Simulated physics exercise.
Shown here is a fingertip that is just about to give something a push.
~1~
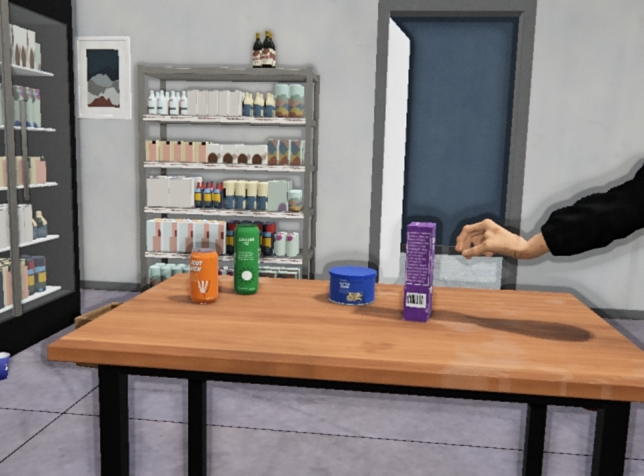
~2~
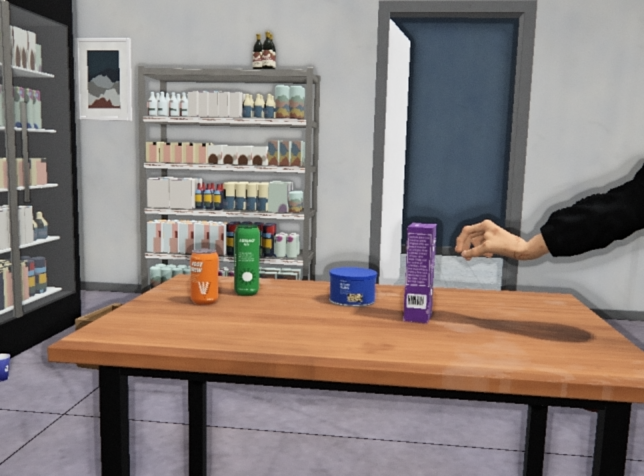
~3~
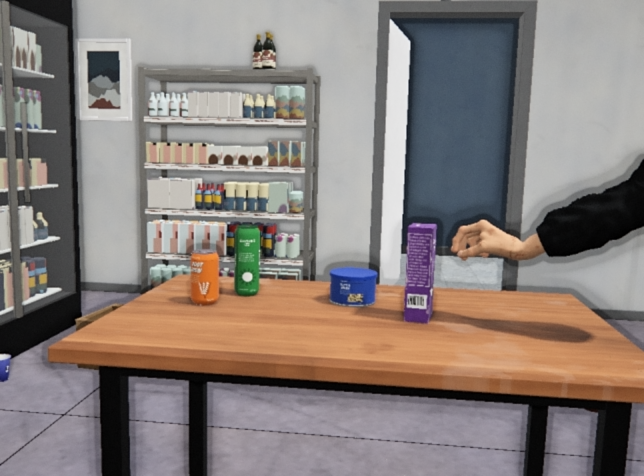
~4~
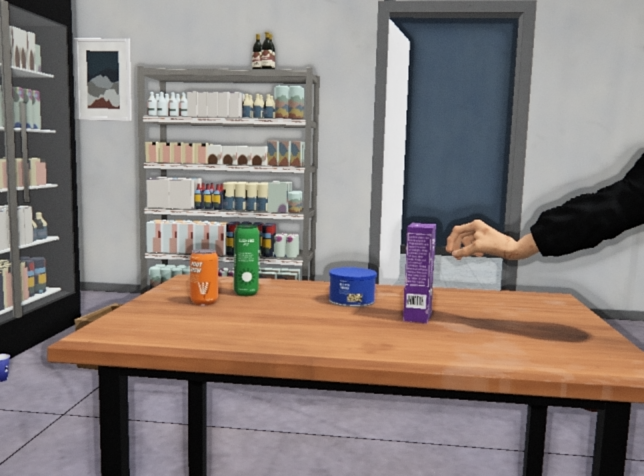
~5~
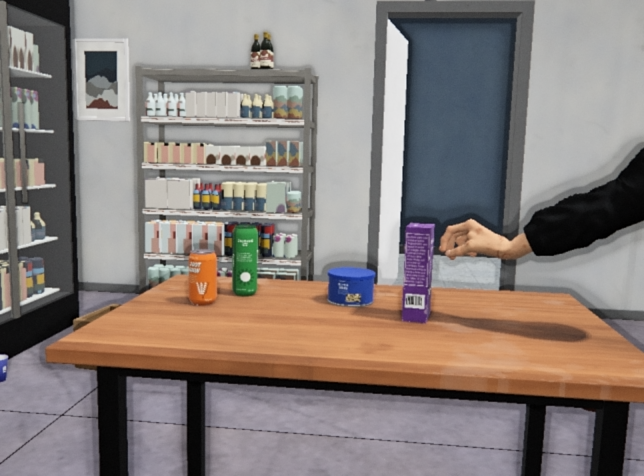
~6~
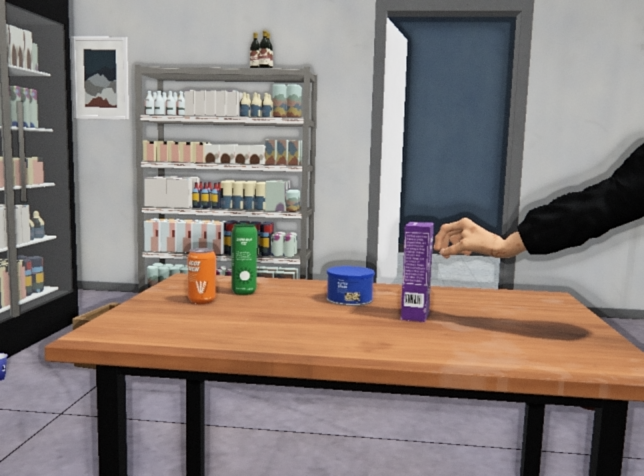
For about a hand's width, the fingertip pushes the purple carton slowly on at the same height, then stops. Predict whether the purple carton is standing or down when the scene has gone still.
It is overturned.
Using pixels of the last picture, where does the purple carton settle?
It ends up near (345, 301).
Then, 0.60 s past the last view, purple carton rocked 20° from its first pose near (400, 268).
Then, 0.90 s past the last view, purple carton on its side near (357, 296).
Then, 1.00 s past the last view, purple carton on its side near (348, 298).
Finally, down or leaning hard on the table, purple carton. Final places as the last picture's camera would see them, purple carton near (345, 301).
